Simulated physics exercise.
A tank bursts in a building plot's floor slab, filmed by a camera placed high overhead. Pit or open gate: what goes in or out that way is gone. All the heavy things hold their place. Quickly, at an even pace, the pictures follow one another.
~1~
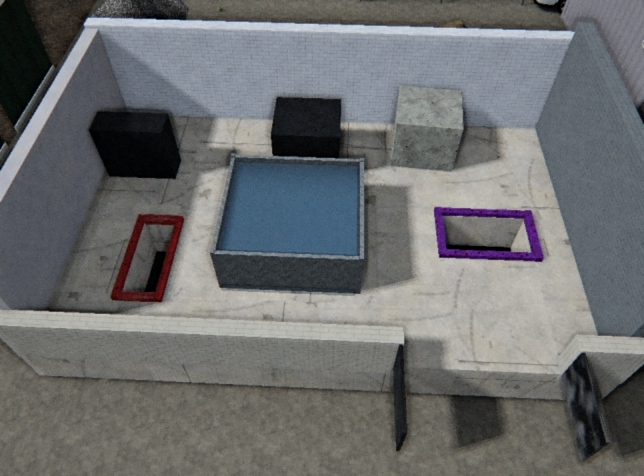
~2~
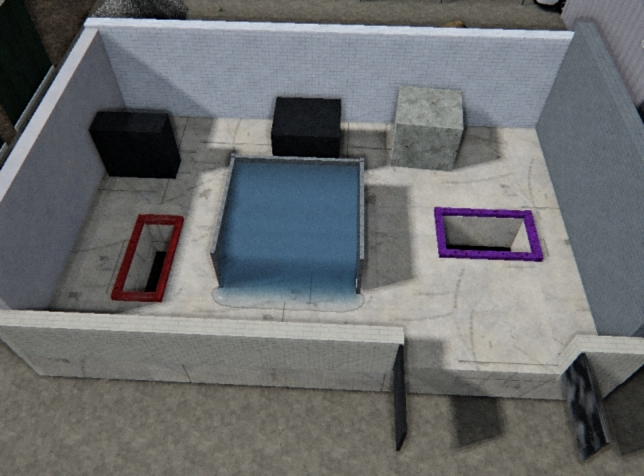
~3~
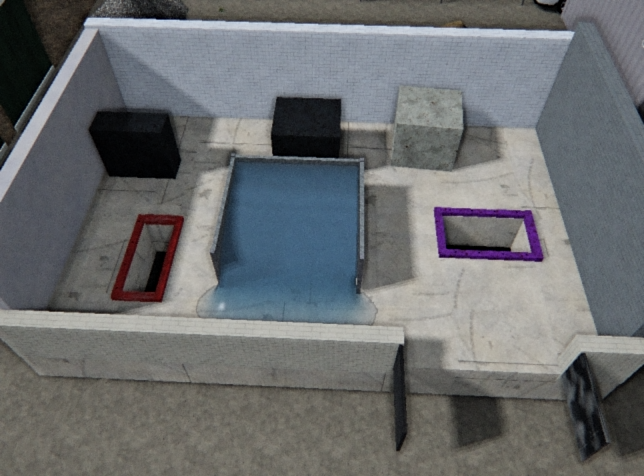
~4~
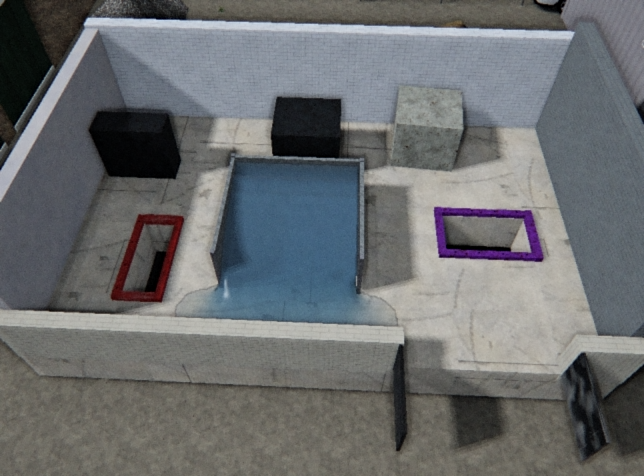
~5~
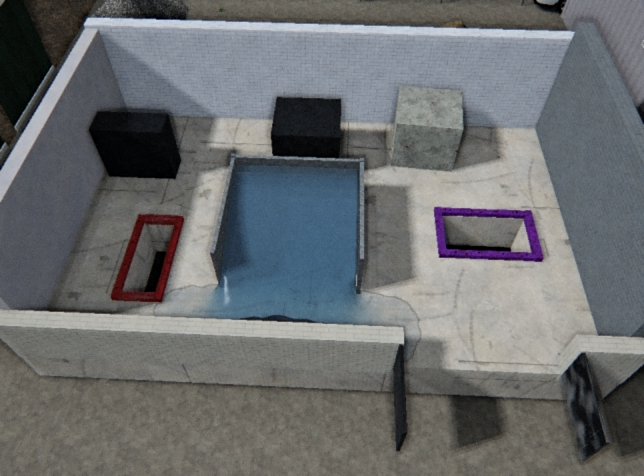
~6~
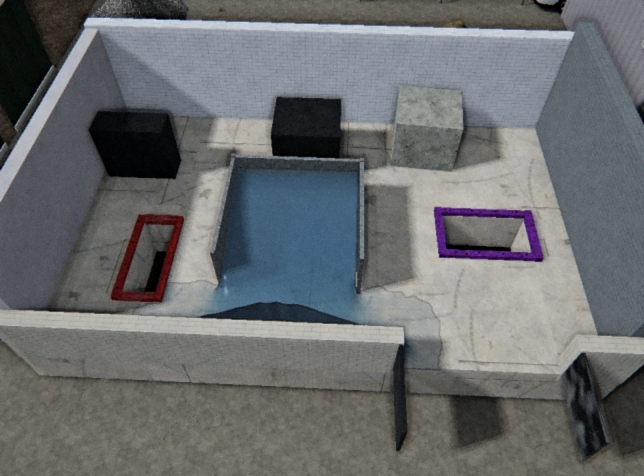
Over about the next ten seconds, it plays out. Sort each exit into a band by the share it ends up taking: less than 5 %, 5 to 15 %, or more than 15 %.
Bands: Gate: More than 15 %; purple pit: Less than 5 %; red pit: 5 to 15 %.
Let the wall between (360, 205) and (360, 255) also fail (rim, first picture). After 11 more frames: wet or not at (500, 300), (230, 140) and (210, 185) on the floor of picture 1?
Listed in order, they come out sitting in a pool, without a puddle and without a puddle.
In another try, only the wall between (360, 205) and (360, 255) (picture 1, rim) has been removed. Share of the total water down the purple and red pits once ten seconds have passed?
In percent: Purple 14, red 0.
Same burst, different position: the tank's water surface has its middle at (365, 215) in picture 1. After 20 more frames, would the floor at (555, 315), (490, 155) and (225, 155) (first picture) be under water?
Looking at all three, I'd call them swamped, bone dry, swamped.
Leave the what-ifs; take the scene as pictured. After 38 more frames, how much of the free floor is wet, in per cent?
Near 85 in a hundred.
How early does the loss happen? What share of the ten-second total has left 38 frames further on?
Note - share reached: 75 %.
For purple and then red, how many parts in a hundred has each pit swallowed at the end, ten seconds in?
In the order asked, roughly 2 and 8 percent.
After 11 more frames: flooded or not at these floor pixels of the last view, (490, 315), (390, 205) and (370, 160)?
In that order, the three spots are soaked, high and dry and high and dry.
A moment on, water covers 25 % of the floor; the gate 1 %, the purple pit 0 %, the red pit 0 %.
Next, water covers 40 % of the floor; the gate 3 %, the purple pit 0 %, the red pit 3 %.
Then, water covers 60 % of the floor; the gate 6 %, the purple pit 1 %, the red pit 5 %.
Later, water covers 85 % of the floor; the gate 12 %, the purple pit 2 %, the red pit 6 %.
In the end, water covers 95 % of the floor; the gate 18 %, the purple pit 2 %, the red pit 7 %.
